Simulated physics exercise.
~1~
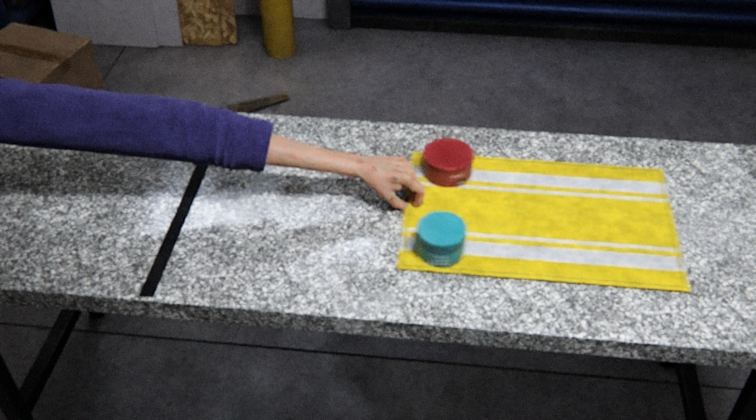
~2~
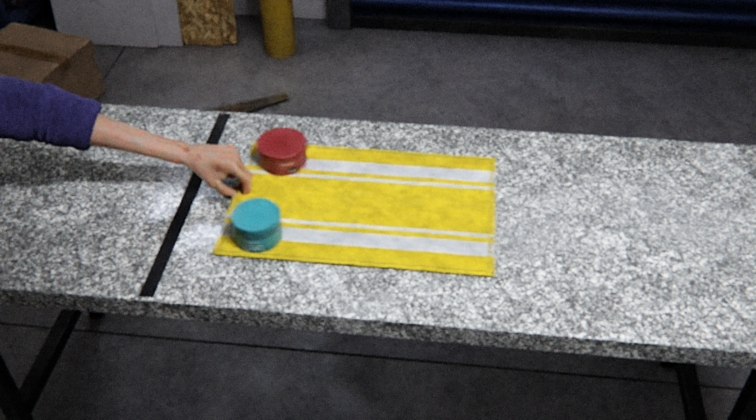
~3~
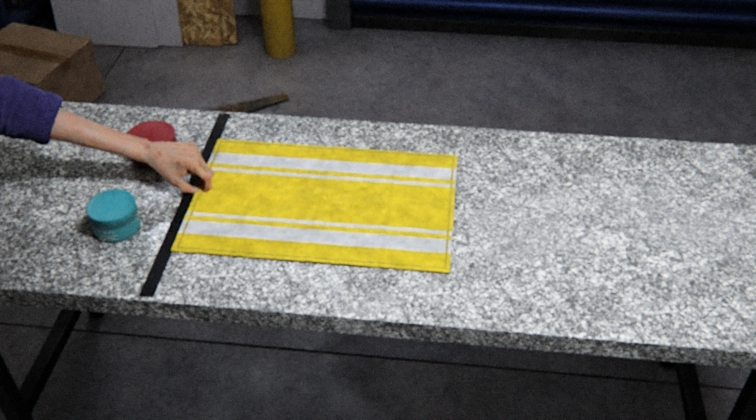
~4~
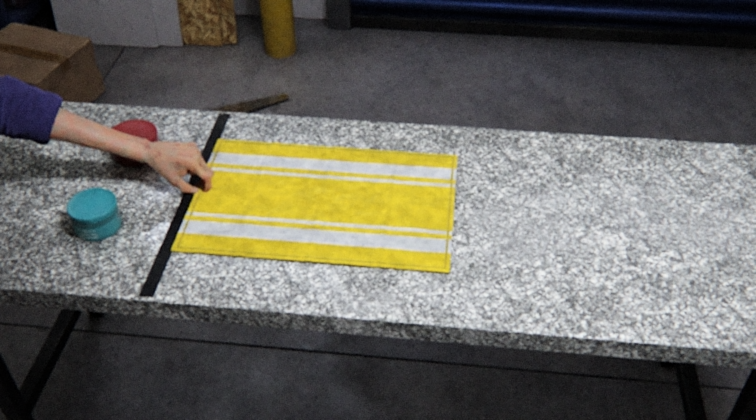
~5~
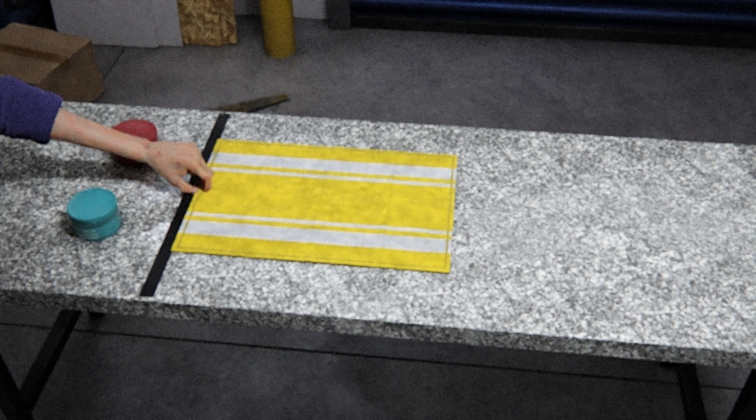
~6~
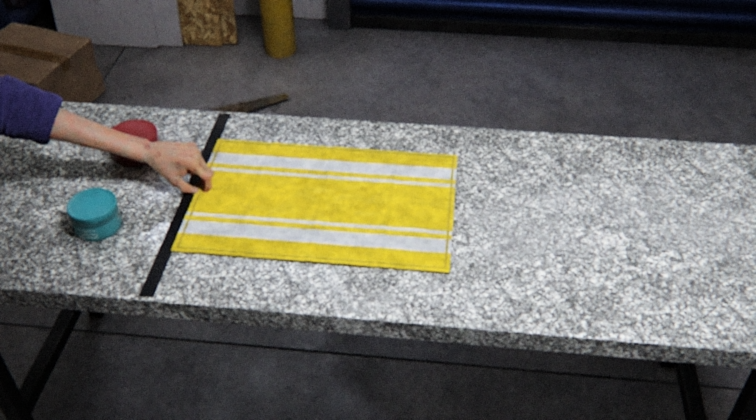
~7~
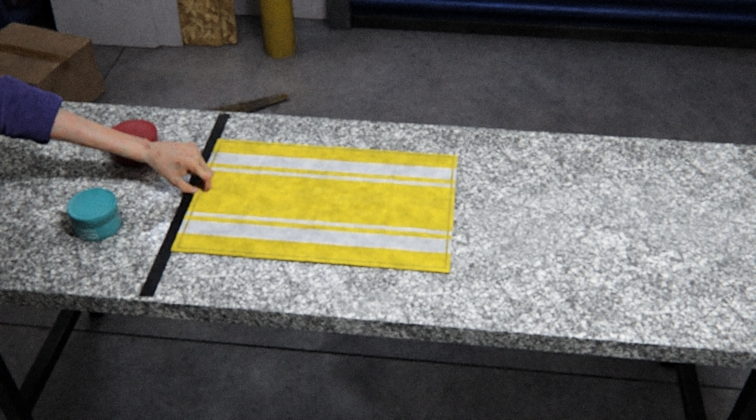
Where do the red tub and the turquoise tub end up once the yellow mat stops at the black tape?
Both tubs slide off the left edge of the mat and come to rest on the bare bench to the left of the tape.
